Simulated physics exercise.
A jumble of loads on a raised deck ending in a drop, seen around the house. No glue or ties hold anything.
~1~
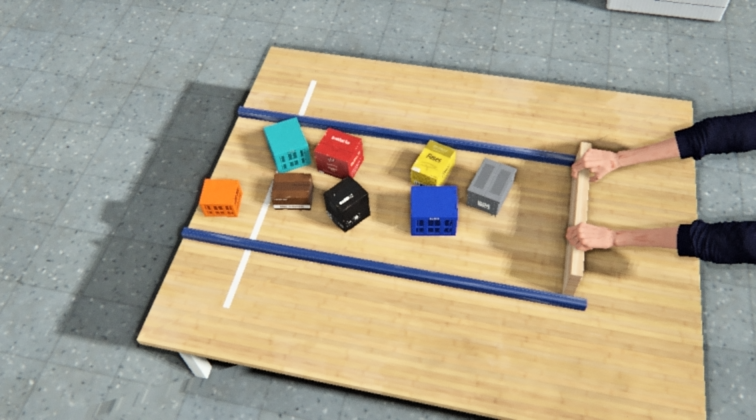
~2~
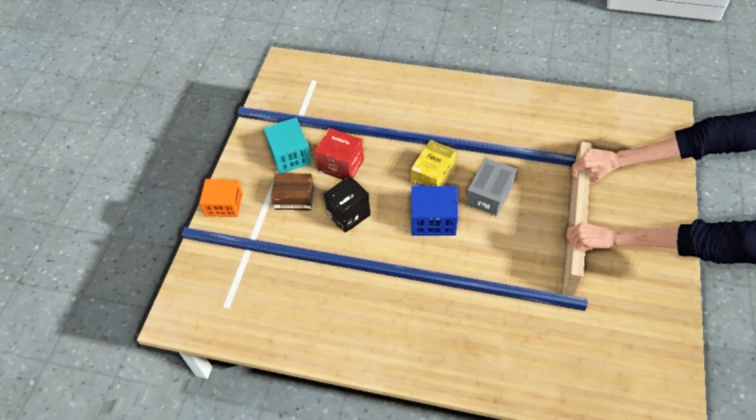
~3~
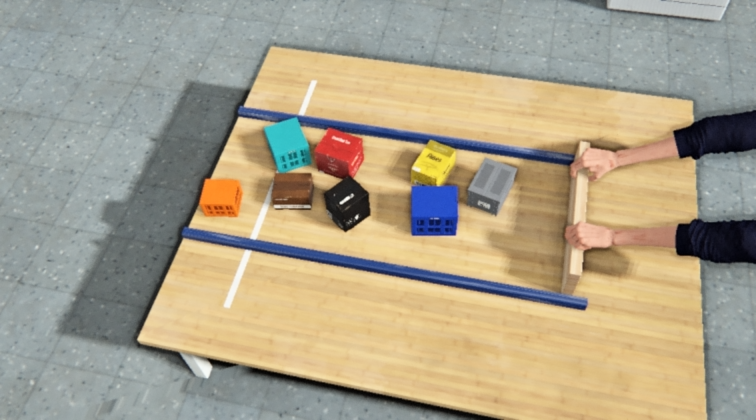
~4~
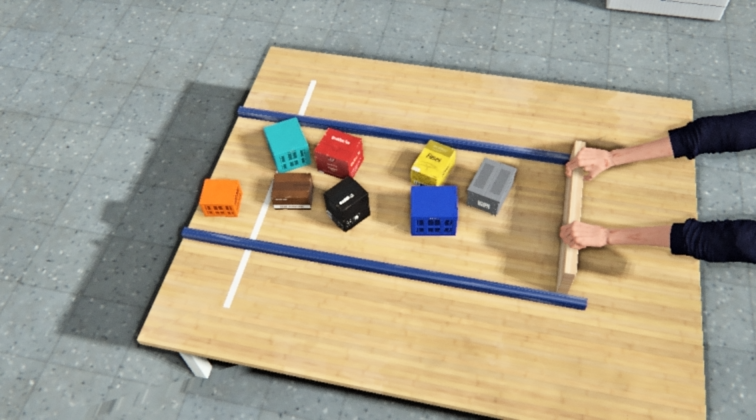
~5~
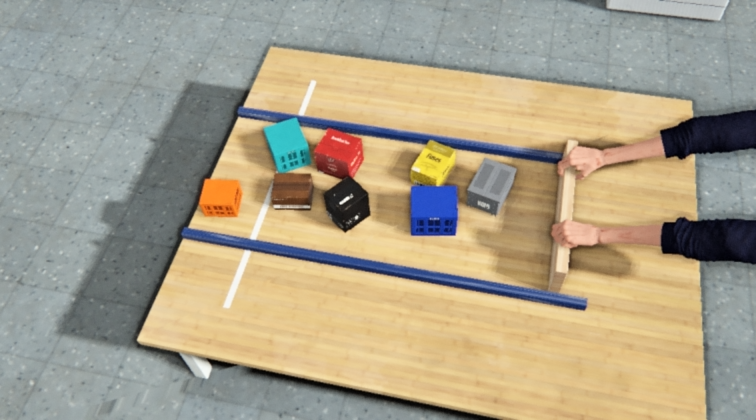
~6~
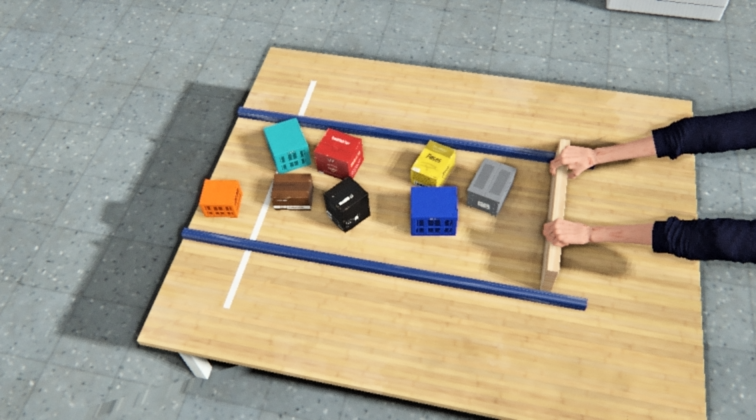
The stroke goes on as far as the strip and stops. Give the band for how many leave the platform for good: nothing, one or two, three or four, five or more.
Band: Three or four.
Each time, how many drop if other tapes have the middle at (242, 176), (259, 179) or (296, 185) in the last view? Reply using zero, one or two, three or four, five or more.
Taking the places in the order asked: 5 or more, then at least five, then just one or two.
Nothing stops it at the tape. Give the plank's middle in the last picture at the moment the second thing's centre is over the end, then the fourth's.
At (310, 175) for the second, at (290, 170) for the fourth.
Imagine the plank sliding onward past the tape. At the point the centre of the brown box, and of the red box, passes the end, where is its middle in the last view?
About (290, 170), and (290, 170) for the other.
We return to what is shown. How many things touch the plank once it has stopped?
It's touching 2 at the end.
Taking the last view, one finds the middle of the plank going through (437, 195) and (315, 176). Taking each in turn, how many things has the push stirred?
The first number is 3, the next one 8.
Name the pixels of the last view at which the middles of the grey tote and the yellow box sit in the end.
In the last picture the grey tote sits around (264, 154) and the yellow box around (241, 138).
Soon after, none off yet; orange crate at rest near (221, 199); turquoise crate at rest near (288, 146); brown box at rest near (293, 192).
Then, none off yet; orange crate at rest near (221, 199); turquoise crate moved about its own width near (260, 138); brown box moved a little near (279, 187).
At rest, the number that fall off is three or four; fallen, red box, brown box, turquoise crate and orange crate.
